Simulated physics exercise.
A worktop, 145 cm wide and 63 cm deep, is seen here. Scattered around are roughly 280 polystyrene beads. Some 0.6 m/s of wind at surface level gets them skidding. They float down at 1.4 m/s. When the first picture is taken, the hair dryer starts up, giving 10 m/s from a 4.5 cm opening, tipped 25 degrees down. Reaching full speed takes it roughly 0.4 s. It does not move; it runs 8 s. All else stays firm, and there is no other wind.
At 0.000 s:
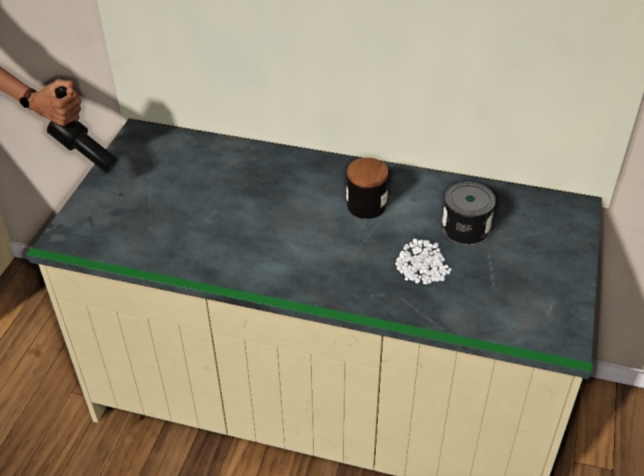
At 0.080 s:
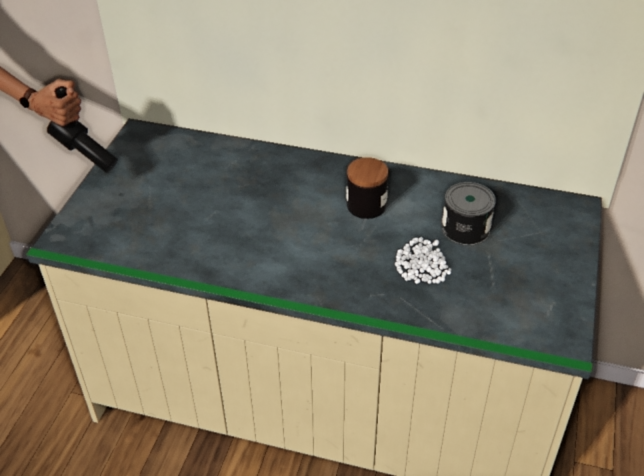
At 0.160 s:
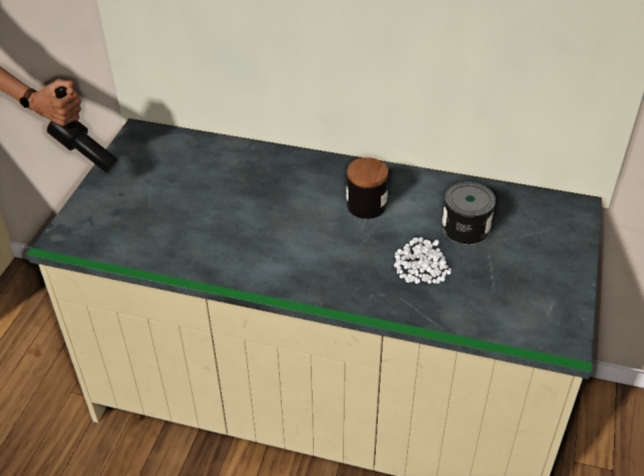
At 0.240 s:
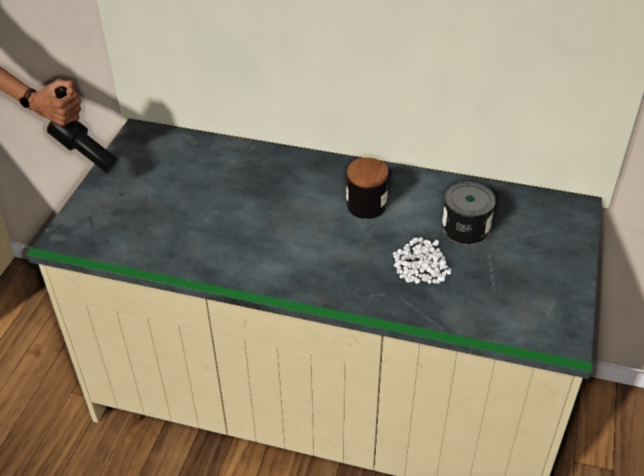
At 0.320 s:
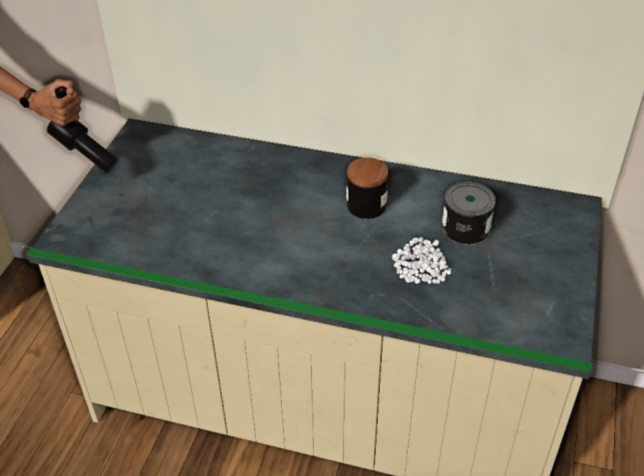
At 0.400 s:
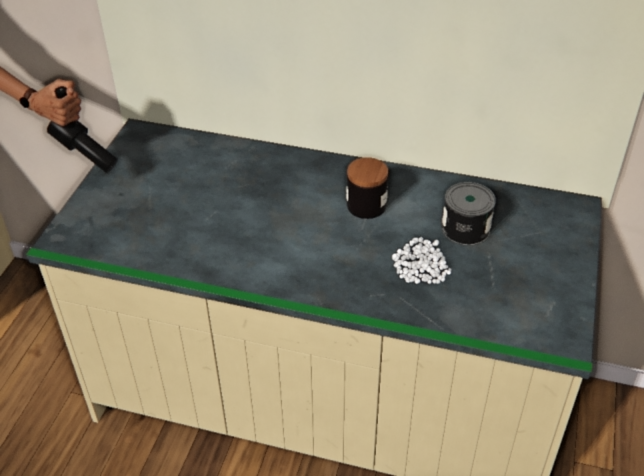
A pile of white polystyrene beads lying still on a dark green-edged counter beside two tins, a hand holding a hair dryer left.
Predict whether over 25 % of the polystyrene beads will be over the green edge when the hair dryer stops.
My guess is the quarter mark is never passed at that edge.
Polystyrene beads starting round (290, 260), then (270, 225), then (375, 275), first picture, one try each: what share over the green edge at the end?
About 60, 1 and 25 in a hundred, in that order.
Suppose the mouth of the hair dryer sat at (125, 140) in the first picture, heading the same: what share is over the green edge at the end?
That would come to roughly 4 %.
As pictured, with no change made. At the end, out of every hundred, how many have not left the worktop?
Roughly 2 per cent.
After 1.6 s the count stands so, 0 % are over the green edge.
After 2.6 s the count stands so, 0 % are over the green edge.
After 4.4 s the count stands so, 0 % are over the green edge.
After 8.0 s, at the end, 0 % are over the green edge.
